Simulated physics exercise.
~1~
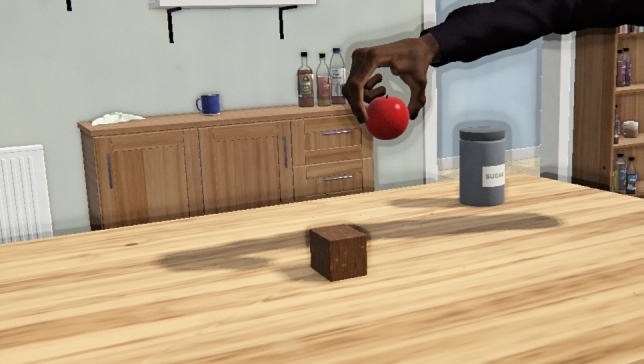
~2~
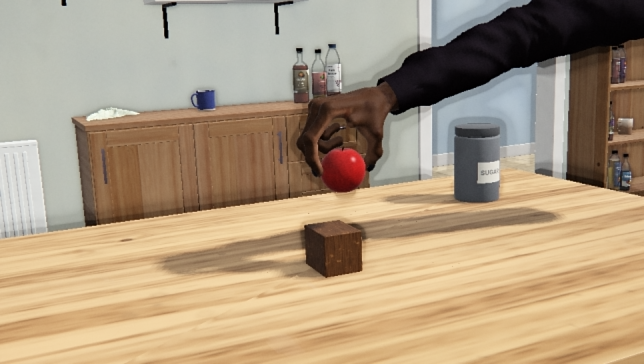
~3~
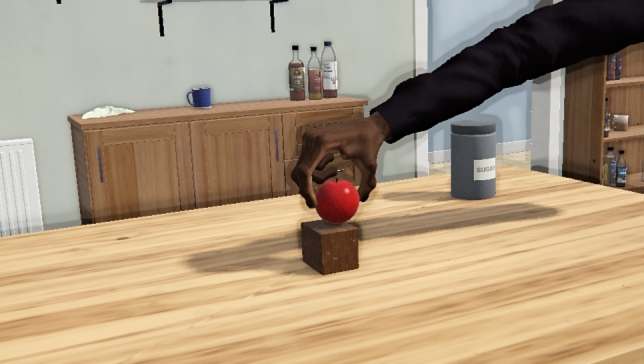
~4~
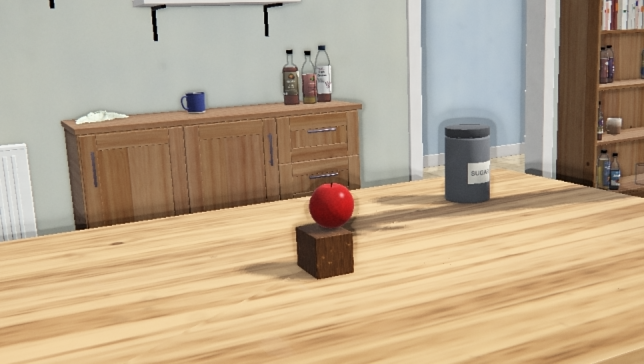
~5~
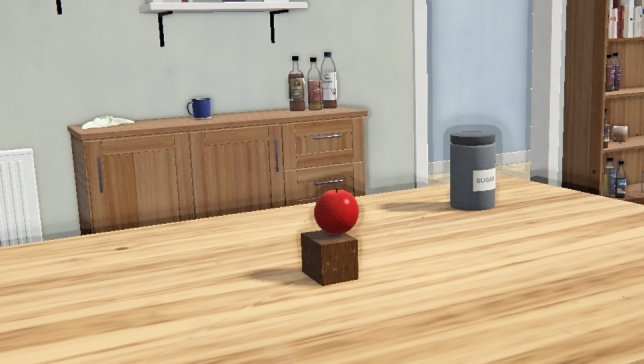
A dark-sleeved arm reaches in from the upper right, holding a bright red apple above a small brown block on a pale wooden table. The slightly swaying view looks across the tabletop towards a wooden sideboard with bottles and a blue mug, while a grey lidded jar stands further back on the right. The hand carries the apple left and down, then lowers it onto the top of the block. It lets go and withdraws out of view. The apple stays balanced on the block, with the jar still standing behind to the right.
